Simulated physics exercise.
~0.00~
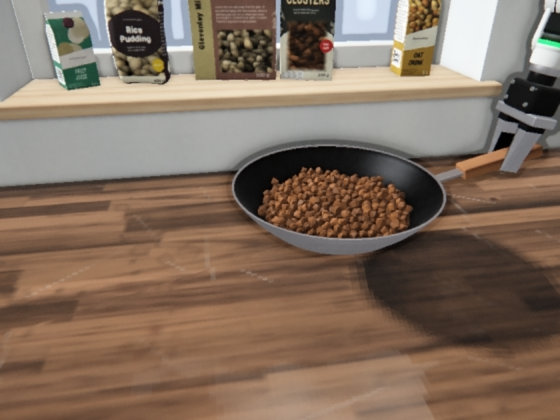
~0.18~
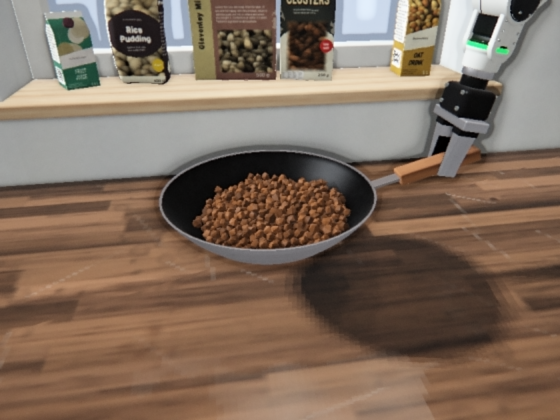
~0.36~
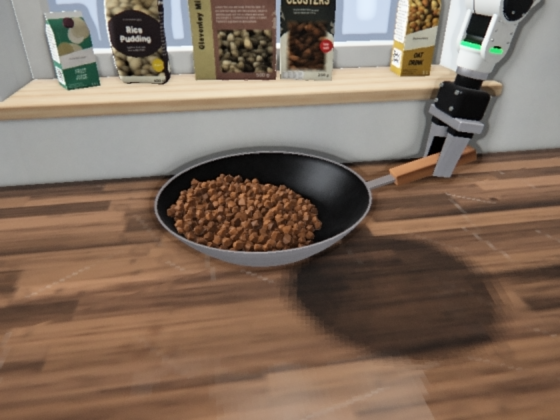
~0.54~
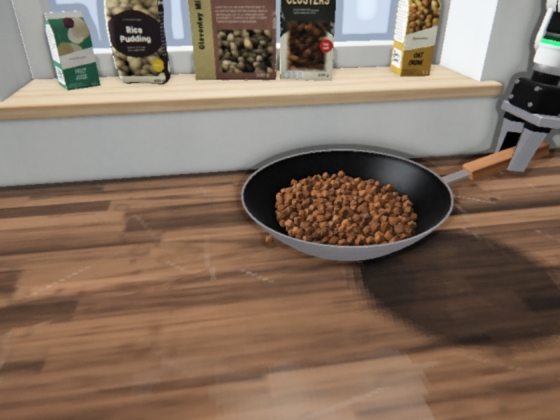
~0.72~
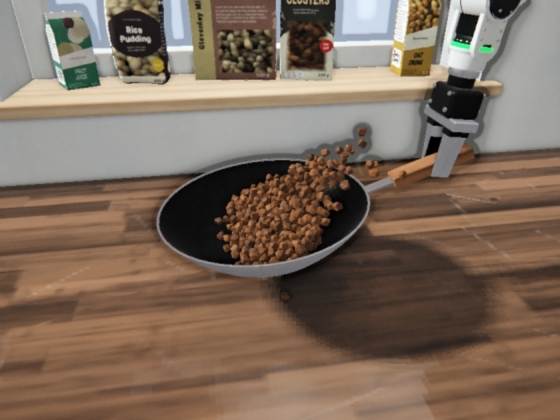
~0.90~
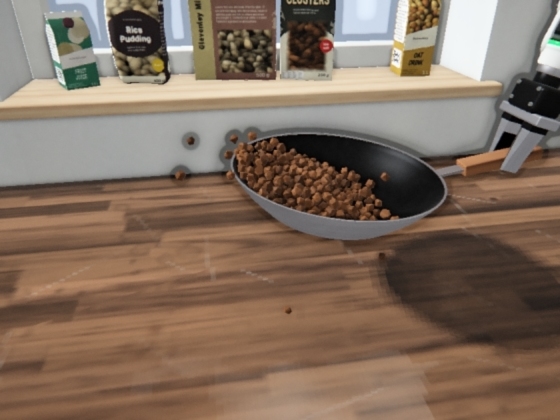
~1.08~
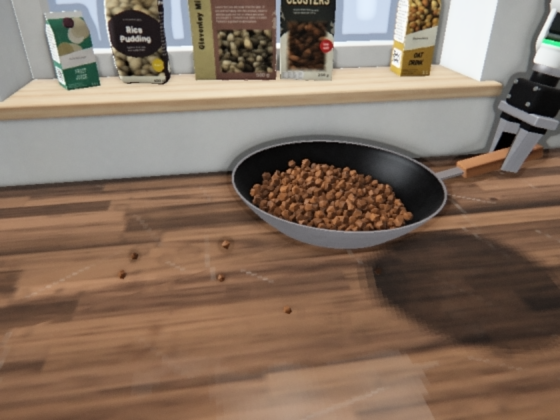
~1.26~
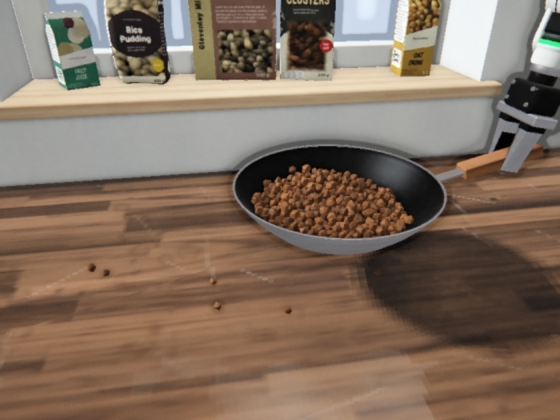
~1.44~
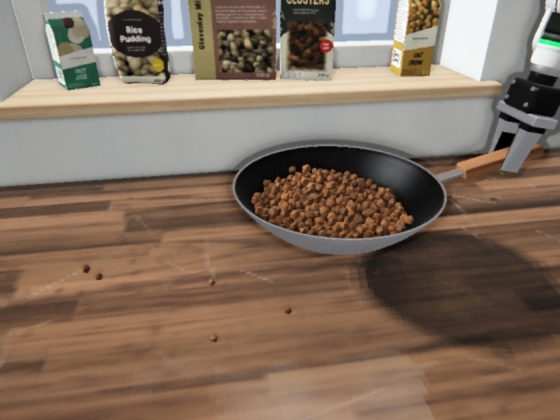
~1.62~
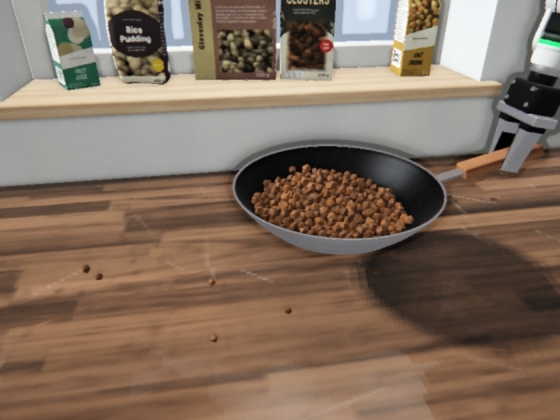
Frying pan of brown pellets jerking left and right in a robot gripper, tossing a few onto the wooden counter before stopping.
